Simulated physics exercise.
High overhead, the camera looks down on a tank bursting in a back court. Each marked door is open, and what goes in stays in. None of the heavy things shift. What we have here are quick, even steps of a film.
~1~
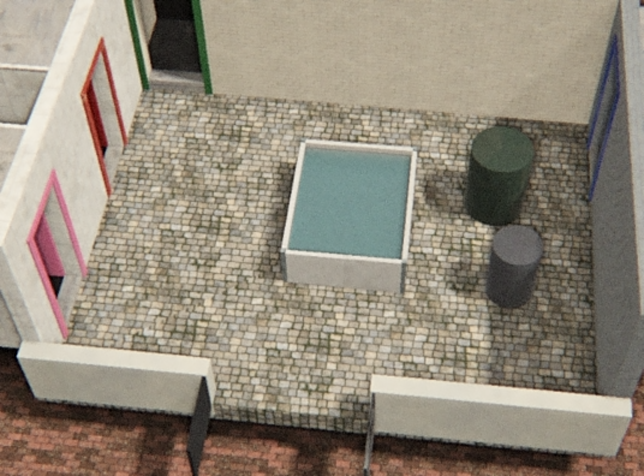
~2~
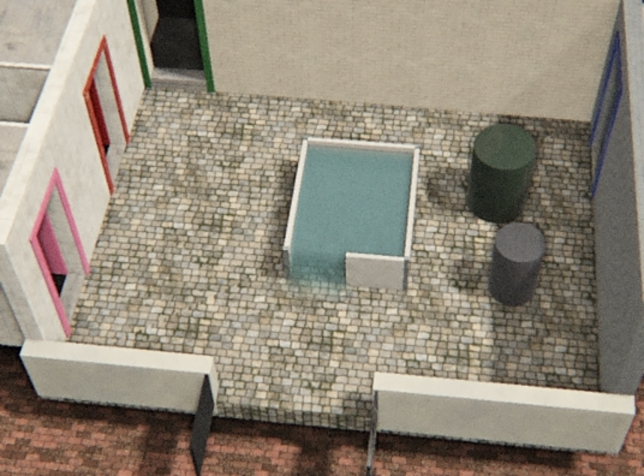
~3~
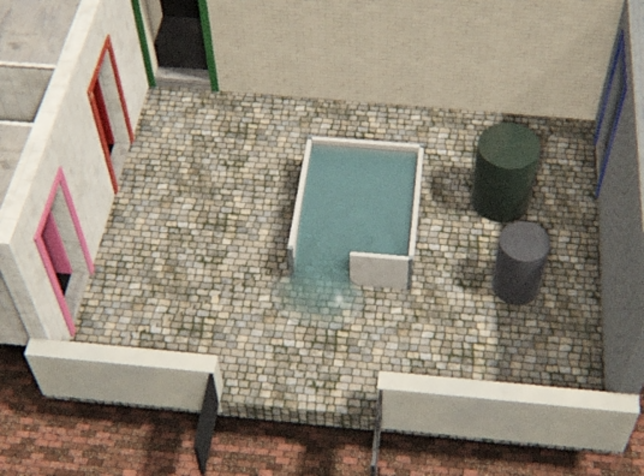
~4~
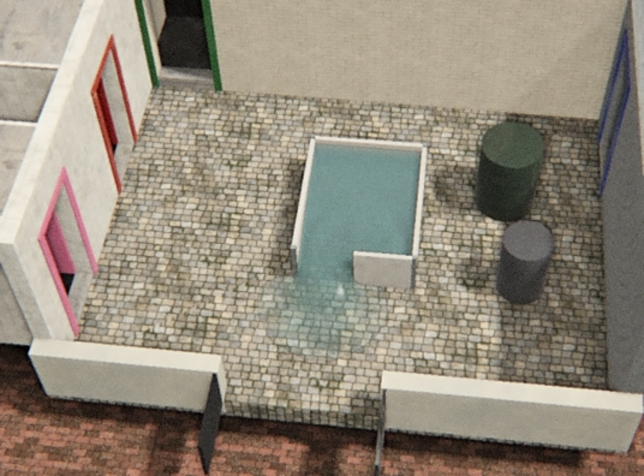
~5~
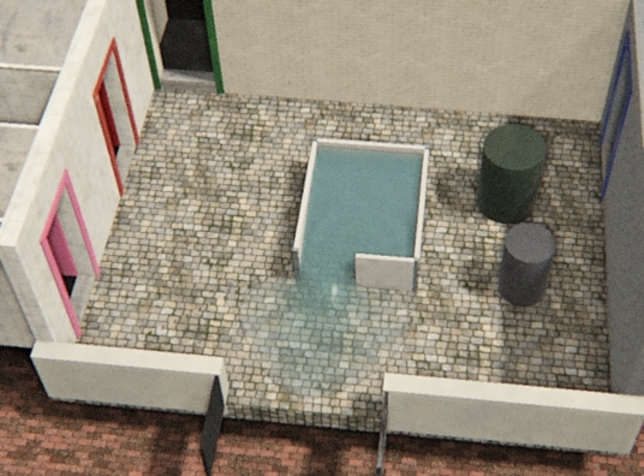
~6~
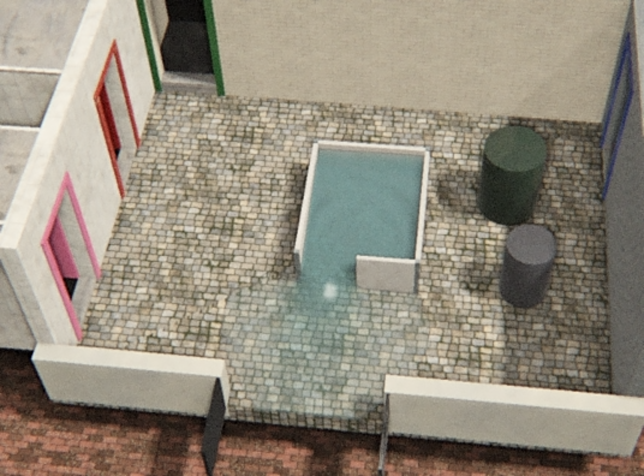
A walled back court paved in pale cobbles, seen from high overhead, holds an open white-sided tank of blue-green water at its centre. Dark green and grey cylinders stand to the right, with pink and red door surrounds left, green behind and blue right. The tank's near wall opens at its left side, and water pours out, spreading across the cobbles towards the viewer as the view shifts very slightly.
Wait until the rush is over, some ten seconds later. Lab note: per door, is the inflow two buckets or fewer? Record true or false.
Green door true; pink door true; red door true; blue door true.
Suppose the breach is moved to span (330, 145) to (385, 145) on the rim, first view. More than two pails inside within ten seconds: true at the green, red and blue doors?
Going door by door, the green one misses the threshold, then the red one crosses the threshold, then the blue one crosses the threshold.
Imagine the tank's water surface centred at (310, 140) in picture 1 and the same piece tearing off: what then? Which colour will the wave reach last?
It's the door marked blue, in my view.
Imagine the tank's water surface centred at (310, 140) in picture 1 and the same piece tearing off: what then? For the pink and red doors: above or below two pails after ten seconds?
My reading: The pink door overshoots it; the red door falls short.
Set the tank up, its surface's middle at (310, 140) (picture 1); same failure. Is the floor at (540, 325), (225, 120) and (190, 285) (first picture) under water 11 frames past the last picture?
Check in sequence: Still parched, still parched, soaked through.
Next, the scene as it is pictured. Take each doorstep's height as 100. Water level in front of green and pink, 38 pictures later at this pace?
Near 0 per cent and 90 per cent, respectively.
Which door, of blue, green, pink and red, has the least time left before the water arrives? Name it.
The one in pink is the one.
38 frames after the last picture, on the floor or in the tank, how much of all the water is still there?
I'd say around 56 per cent.
A moment on, water covers 15 % of the floor; the green door not reached, the pink door not reached, the red door not reached, the blue door not reached.
Next, water covers 20 % of the floor; the green door not reached, the pink door not reached, the red door not reached, the blue door not reached.
Then, water covers 30 % of the floor; the green door not reached, the pink door under two buckets in, the red door not reached, the blue door not reached.
Later, water covers 45 % of the floor; the green door not reached, the pink door under two buckets in, the red door wet at the sill, nothing in, the blue door not reached.
In the end, water covers 60 % of the floor; the green door wet at the sill, nothing in, the pink door under two buckets in, the red door wet at the sill, nothing in, the blue door wet at the sill, nothing in.
